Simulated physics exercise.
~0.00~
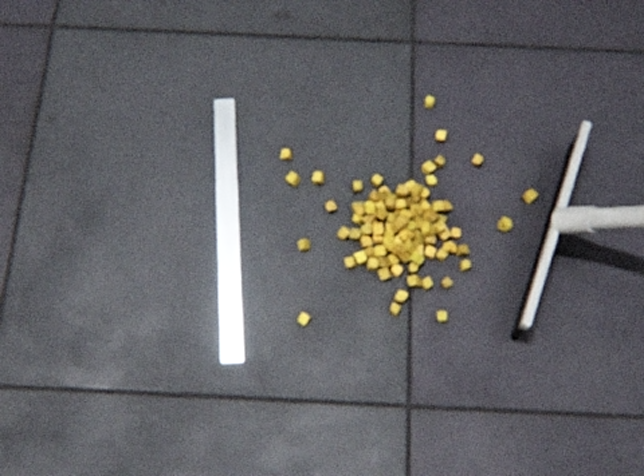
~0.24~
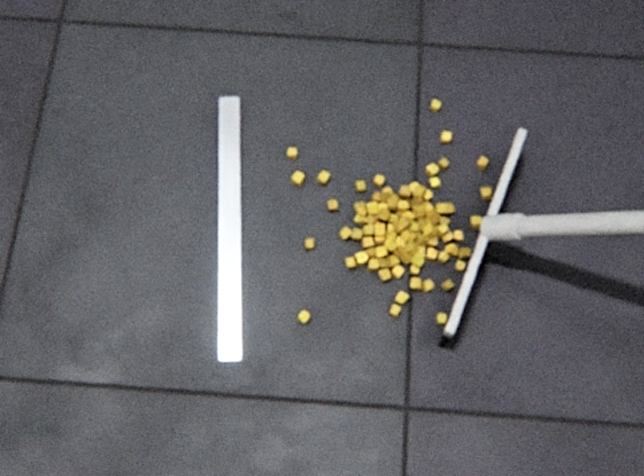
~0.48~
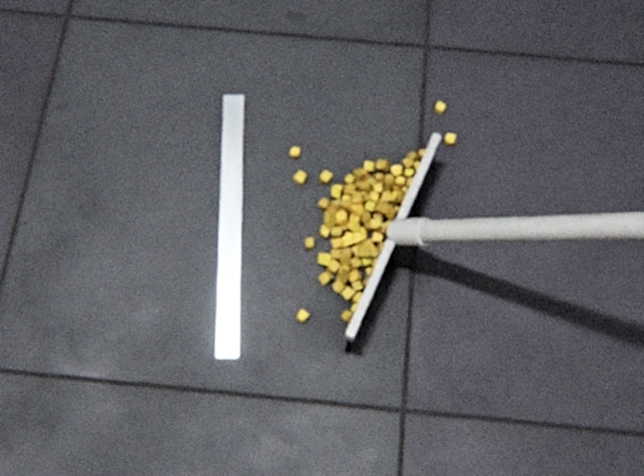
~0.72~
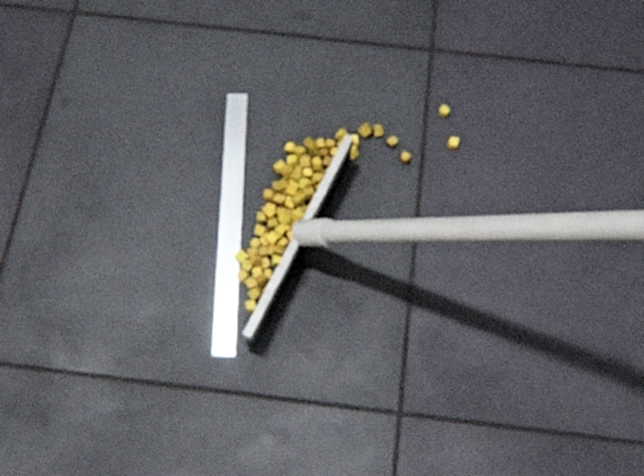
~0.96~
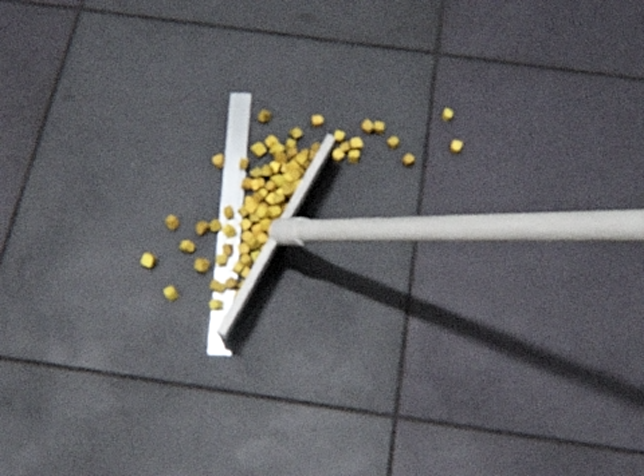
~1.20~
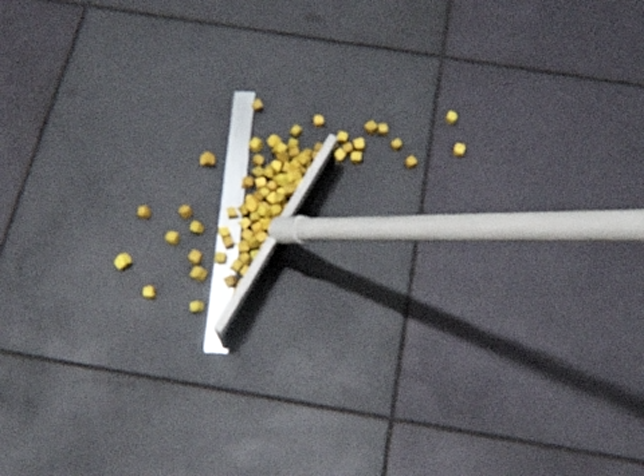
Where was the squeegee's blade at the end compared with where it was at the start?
It started to the right of the yellow cubes, clear of the heap. By the end it was well to the left of there, with its lower end at the white strip.
